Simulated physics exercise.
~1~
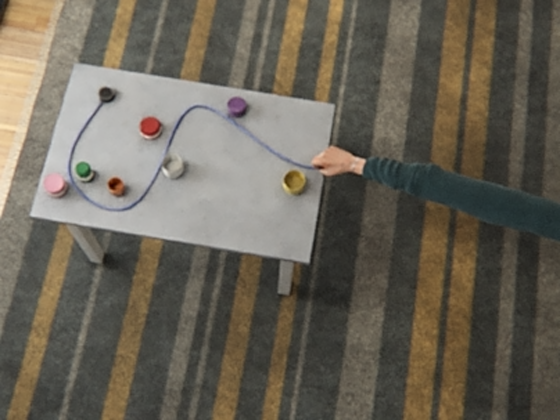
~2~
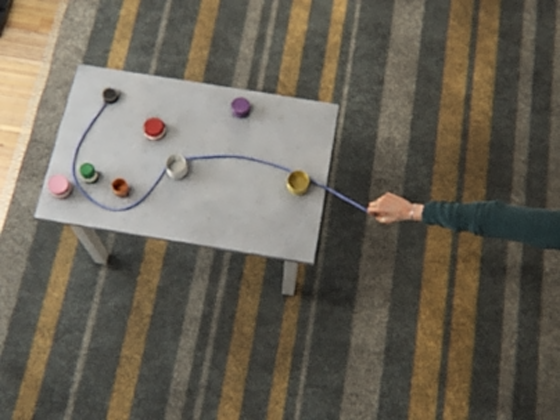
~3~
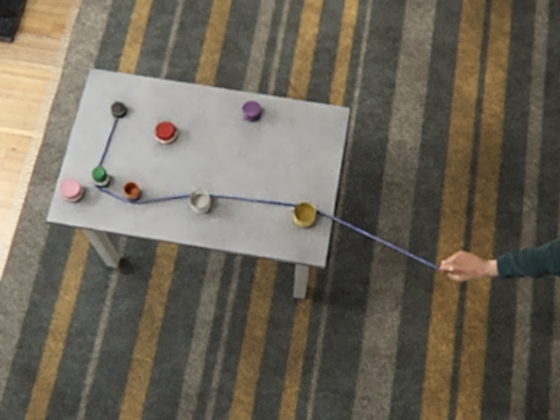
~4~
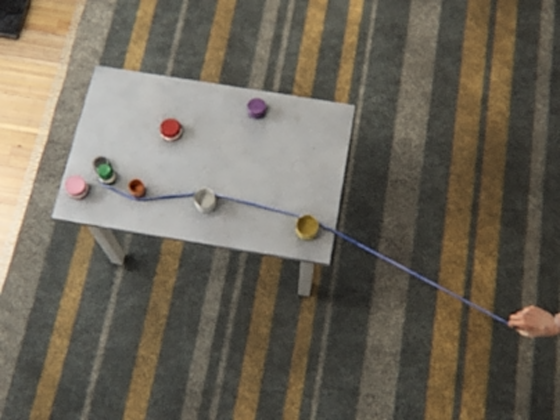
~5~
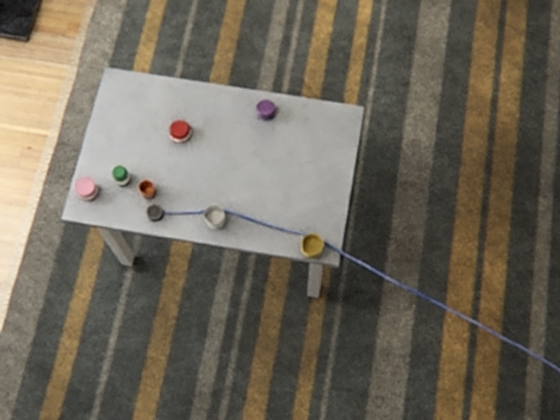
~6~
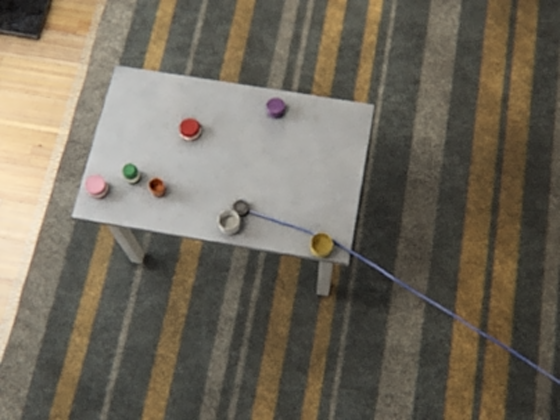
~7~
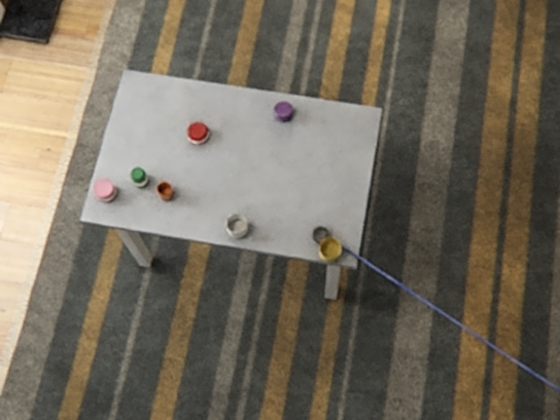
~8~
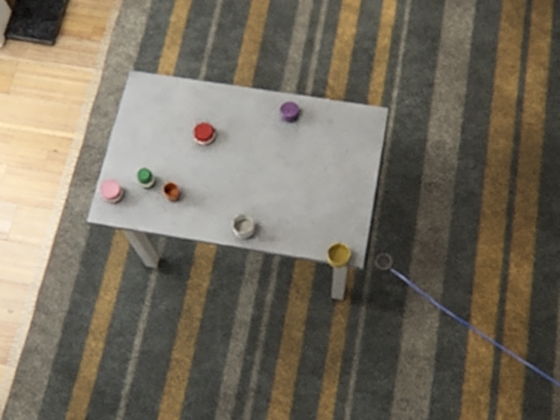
A hand in a dark green sleeve pulls a blue cord rightward from a grey side table, seen from above on a striped grey and mustard rug. A small black puck is tied at the far left end, and the cord winds among red, purple, green, orange, pink, white and yellow containers. As it tightens, it drags the white and yellow cups slightly toward the front edge. The puck slides down past the green jar, then right along the front, passing the white and yellow cups. It finally leaves the table's right side, while all seven containers remain on top.
